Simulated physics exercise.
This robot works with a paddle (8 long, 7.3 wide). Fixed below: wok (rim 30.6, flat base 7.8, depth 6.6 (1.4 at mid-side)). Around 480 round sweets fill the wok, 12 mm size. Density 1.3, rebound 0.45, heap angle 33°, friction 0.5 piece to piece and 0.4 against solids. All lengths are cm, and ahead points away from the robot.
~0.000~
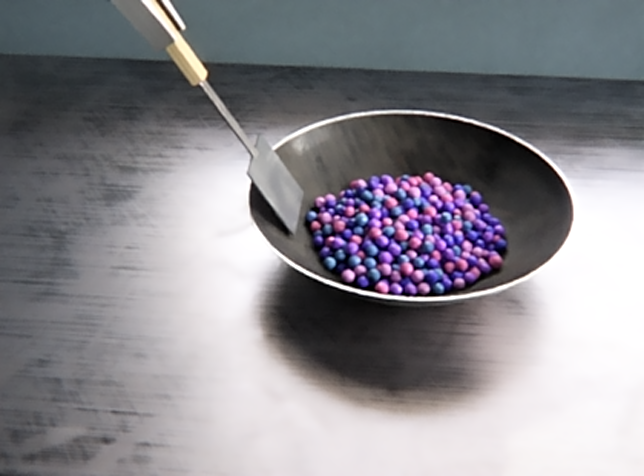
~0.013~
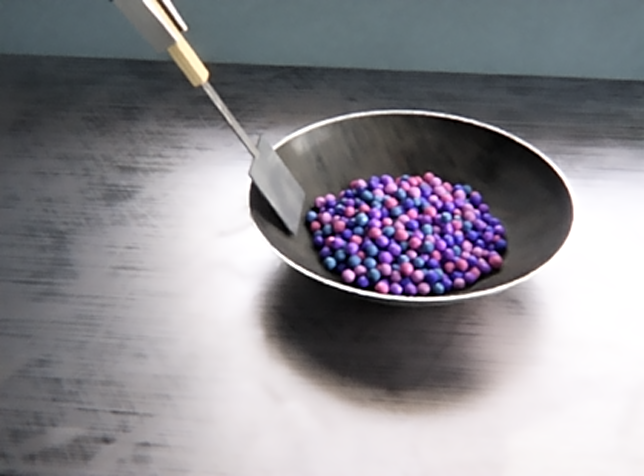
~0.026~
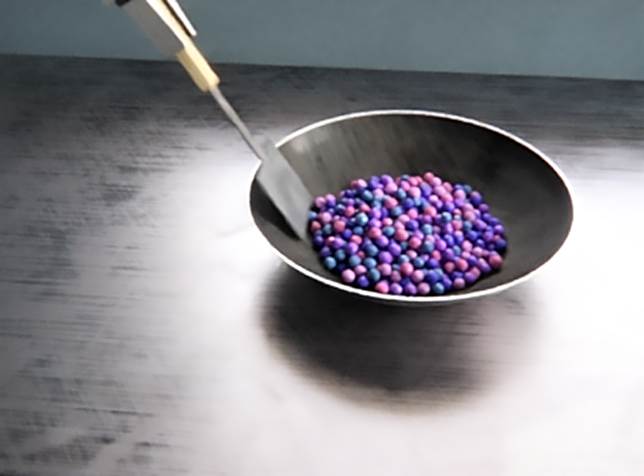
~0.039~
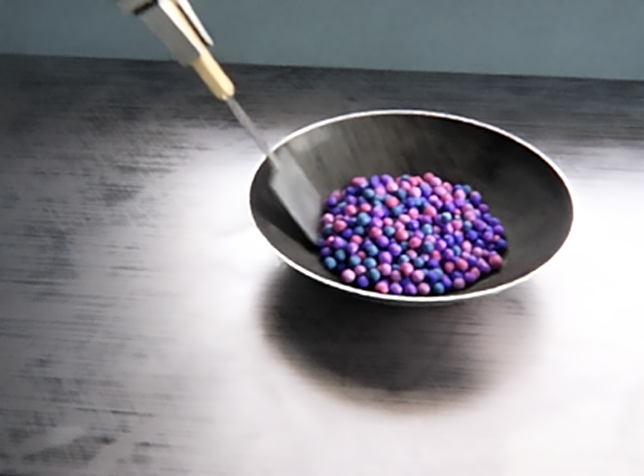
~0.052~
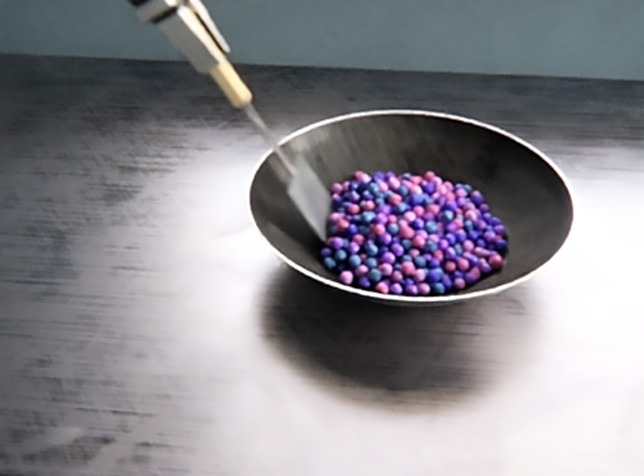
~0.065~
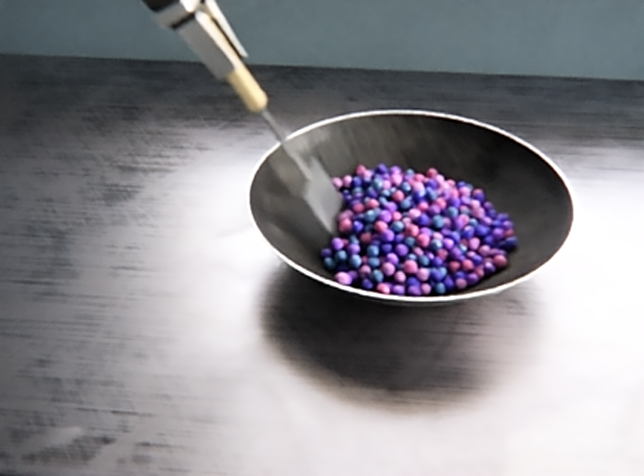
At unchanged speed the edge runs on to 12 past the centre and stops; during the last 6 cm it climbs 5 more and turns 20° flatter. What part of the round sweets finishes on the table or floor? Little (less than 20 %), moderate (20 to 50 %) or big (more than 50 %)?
A moderate share, 20 to 50 %, ends on the table or floor.
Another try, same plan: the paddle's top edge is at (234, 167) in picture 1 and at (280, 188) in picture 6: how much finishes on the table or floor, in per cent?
About 35 per cent.
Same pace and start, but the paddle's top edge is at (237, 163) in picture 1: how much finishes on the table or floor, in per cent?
About 35 per cent.
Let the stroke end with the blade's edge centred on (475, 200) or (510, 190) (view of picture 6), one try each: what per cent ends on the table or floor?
About 15 and 30 per cent.
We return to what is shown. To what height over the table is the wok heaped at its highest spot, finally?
About 5.5 cm.
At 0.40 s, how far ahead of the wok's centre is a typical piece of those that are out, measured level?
Some 28 cm.
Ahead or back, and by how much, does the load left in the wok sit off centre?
About 3.5 cm ahead.
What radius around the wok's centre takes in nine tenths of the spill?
Roughly 80 cm.
After 0.12 s, sloping 59°, highest piece 8 above the table; 485 in the wok.
After 0.17 s, sloping 56°, highest piece 9 above the table; 482 in the wok, 3 on the blade or in flight.
After 0.40 s, sloping 39°, highest piece 23 above the table; 310 in the wok, 60 on the table or floor, 115 on the blade or in flight.
After 1.45 s, sloping 39°, highest piece 5 above the table; 310 in the wok, 175 on the table or floor.
In the end, 310 in the wok, 175 on the table or floor. That is 36 % on the table or floor.
